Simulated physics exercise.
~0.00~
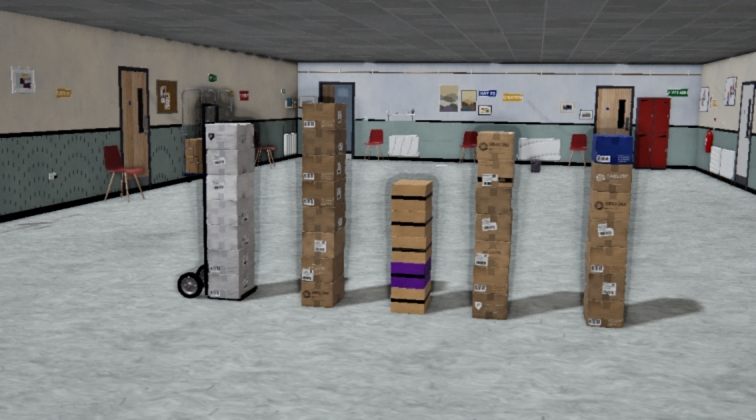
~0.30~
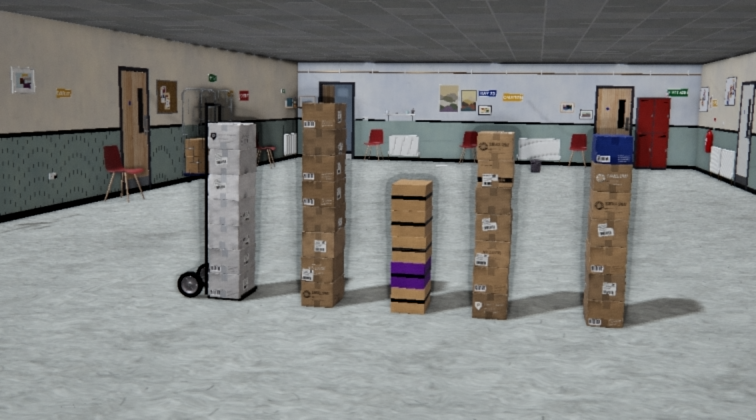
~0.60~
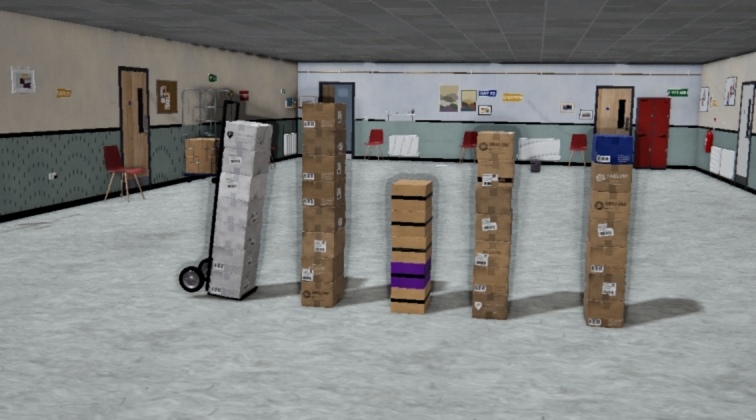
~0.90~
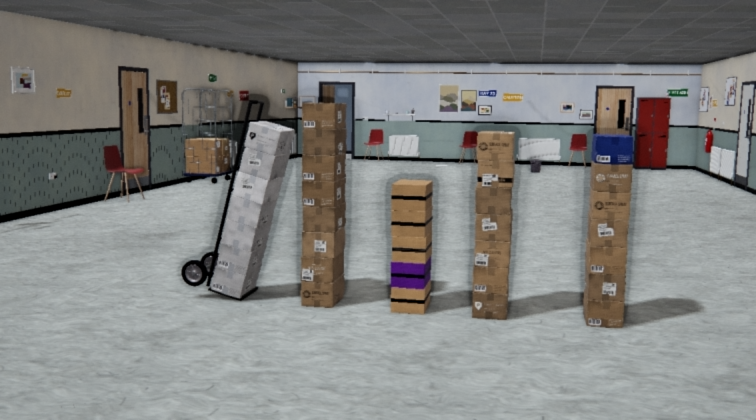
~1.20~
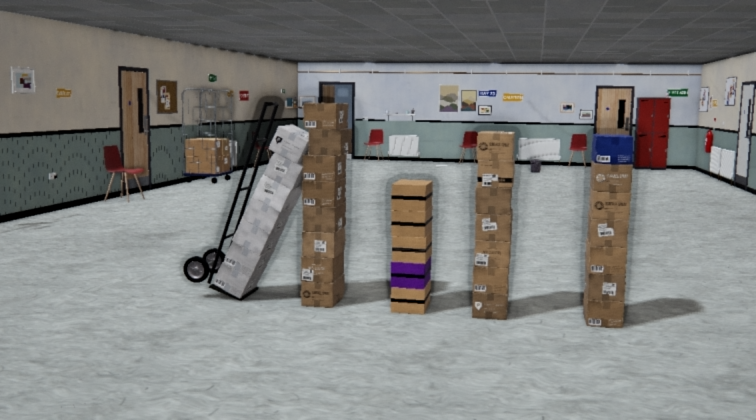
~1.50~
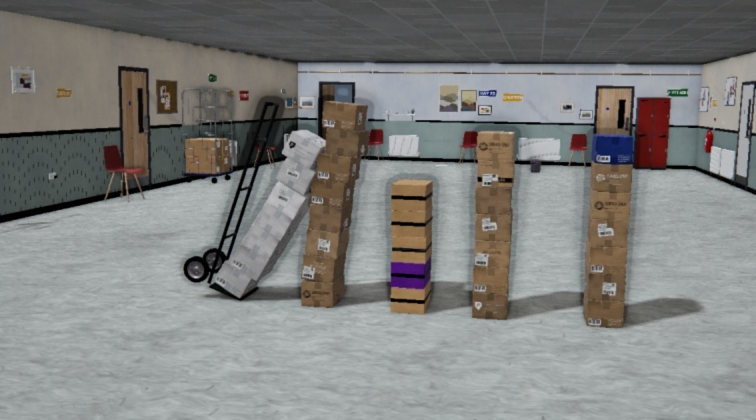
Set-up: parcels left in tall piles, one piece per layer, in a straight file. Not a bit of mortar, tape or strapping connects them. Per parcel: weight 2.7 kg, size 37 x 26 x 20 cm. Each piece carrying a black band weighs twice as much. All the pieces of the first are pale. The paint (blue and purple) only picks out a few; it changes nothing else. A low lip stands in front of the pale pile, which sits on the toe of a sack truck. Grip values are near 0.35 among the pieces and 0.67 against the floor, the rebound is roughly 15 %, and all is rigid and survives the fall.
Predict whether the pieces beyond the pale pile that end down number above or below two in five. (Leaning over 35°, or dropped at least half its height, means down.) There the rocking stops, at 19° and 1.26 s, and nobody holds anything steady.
The fallen part will top two fifths.
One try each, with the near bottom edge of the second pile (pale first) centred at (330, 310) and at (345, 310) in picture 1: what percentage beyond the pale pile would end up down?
The first try gives 90 per cent, the second 90 per cent.
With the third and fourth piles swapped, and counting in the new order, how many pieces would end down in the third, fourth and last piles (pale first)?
Down tally in the new order: Third = 6, fourth = 4, last = 6.
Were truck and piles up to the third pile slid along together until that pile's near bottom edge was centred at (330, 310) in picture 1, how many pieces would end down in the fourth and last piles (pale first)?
Pile by pile, fourth 6 and last 6.
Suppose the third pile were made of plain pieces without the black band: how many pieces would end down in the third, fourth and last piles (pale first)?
Then the third pile would have 4 down, the fourth 6, and the last 7.
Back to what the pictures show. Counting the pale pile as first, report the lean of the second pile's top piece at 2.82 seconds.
It leans around 30°.
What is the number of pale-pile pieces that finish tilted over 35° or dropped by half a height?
Tally of pale pieces: 7.
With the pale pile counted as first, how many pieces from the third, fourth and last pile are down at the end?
By pile: Third 4, fourth 7, last 7.
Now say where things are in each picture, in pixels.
In the first picture (we follow the side turned to the camera), truck frame (204, 144) 0° forward; purple parcel (407, 276); blue parcel (614, 150); no other piece has moved.
In the second picture, truck frame (206, 143) 1° forward; blue parcel (614, 150).
In the third picture, truck frame (222, 141) 7° forward, top of the pale pile leaning 7°; blue parcel (614, 150); no other piece has moved.
In the fourth picture, truck frame (242, 140) 14° forward, top of the pale pile leaning 15°; blue parcel (614, 150); no other piece has moved.
In the fifth picture, truck frame (254, 141) 19° forward, top of the pale pile leaning 25°; purple parcel (407, 276); one has shifted.
In the sixth picture, truck frame (255, 141) 19° forward, top of the pale pile leaning 27°; purple parcel (407, 276); blue parcel (614, 150); steepest lean 6°, the parcel at (333, 168); 7 stirred so far.
Around 2.06 s, 7 of the pale pile down; 2 of the 27 other parcels down.
Around 2.82 s, 7 of the pale pile down; 10 of the 27 other parcels down; purple parcel tipped 28°; blue parcel displaced 38 mm.
Around 3.50 s, 7 of the pale pile down; 25 of the 27 other parcels down; purple parcel tipped 44°, 13 cm lower; blue parcel tipped 34°, 39 cm lower.
Finally (4.6 s), 7 of the pale pile down; 25 of the 27 other parcels down; blue parcel upside down; purple parcel tipped 44°, 13 cm lower. That is 93 per cent. Seen by the last camera, middles, purple parcel near (461, 291).
